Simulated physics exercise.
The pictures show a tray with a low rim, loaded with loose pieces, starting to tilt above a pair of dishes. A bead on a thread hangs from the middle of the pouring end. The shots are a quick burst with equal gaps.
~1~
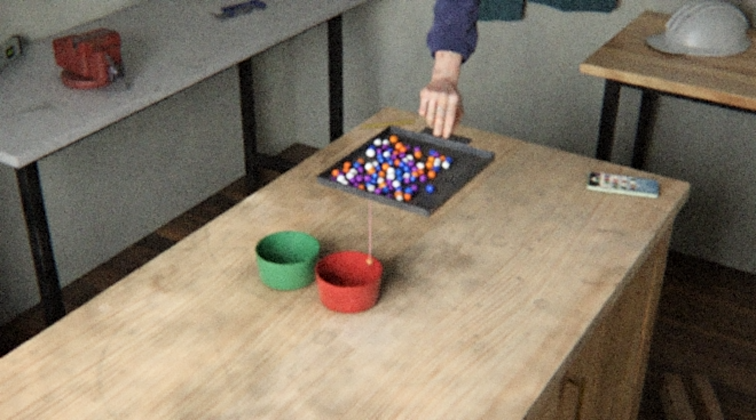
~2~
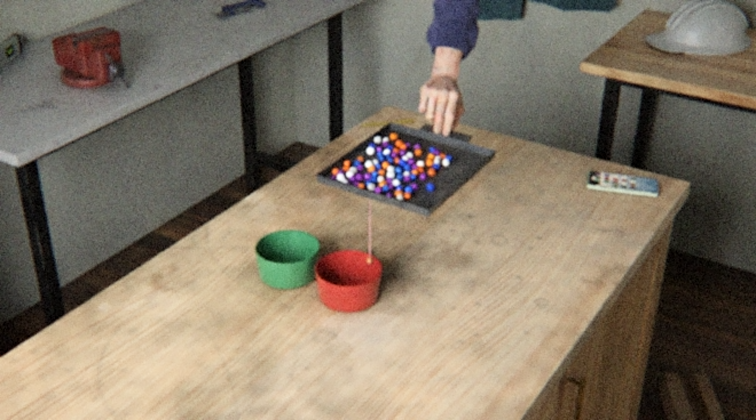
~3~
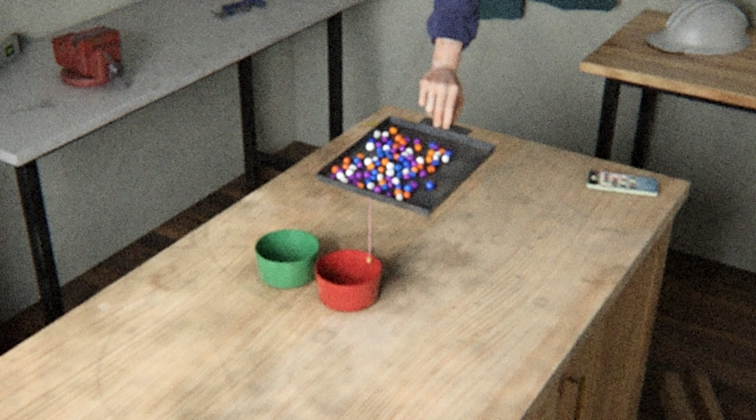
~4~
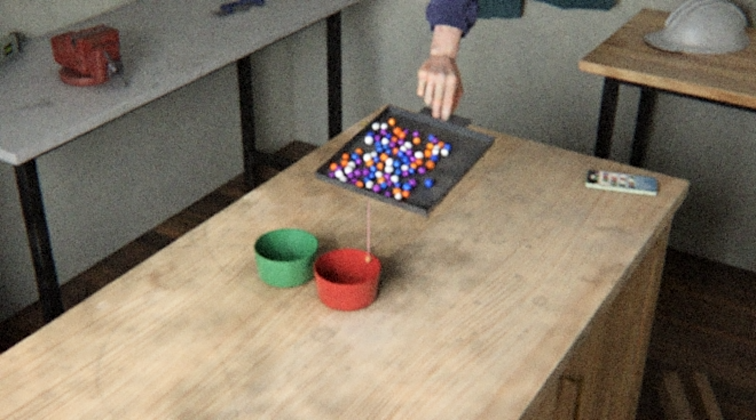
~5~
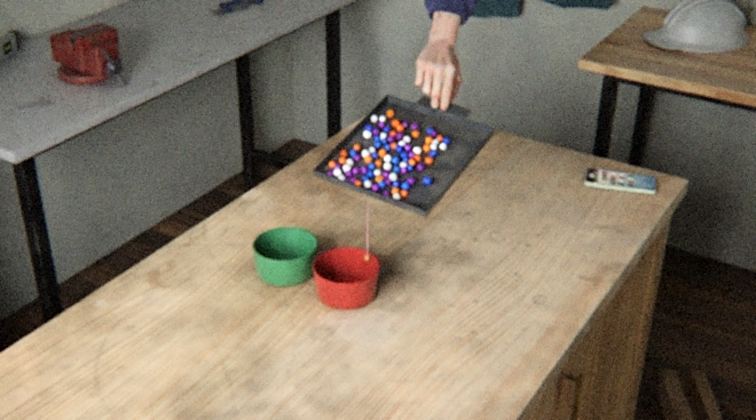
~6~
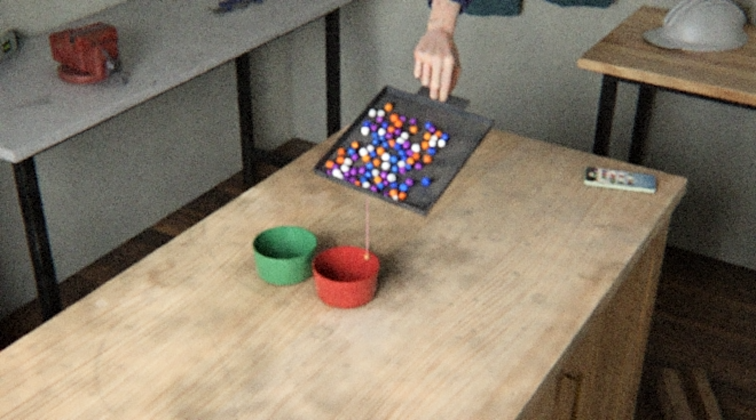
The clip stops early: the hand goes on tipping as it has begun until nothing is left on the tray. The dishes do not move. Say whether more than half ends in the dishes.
The two hold under half of the load.
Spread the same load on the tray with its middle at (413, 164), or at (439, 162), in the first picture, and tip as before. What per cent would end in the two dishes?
First some 10, then 10 per cent.
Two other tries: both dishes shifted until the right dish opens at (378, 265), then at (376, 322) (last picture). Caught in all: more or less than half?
In turn: Below a half; less than half.
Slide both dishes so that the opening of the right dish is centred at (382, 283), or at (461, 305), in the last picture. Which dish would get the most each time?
At the first place the right one, at the second the left-hand dish.
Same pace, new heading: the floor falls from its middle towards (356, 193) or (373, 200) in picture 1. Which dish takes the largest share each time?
In turn: The right-hand dish; the dish on the right.
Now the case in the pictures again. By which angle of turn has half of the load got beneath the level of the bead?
Roughly 100°.
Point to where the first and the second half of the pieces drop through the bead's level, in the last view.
At about (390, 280), then at (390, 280).
Shortly afterwards, tray tipped steeply; all but a few on the tray; only a few in the air.
Next, tray tipped past a quarter turn; near a quarter on the tray; only a few in the right dish; near a third outside both; near a third in the air.
Some moments later, tray tipped past a quarter turn; a little in the right dish; the bulk outside both.
In the end, tray tipped past a quarter turn; a little in the right dish; none at all in the left dish; the bulk outside both.
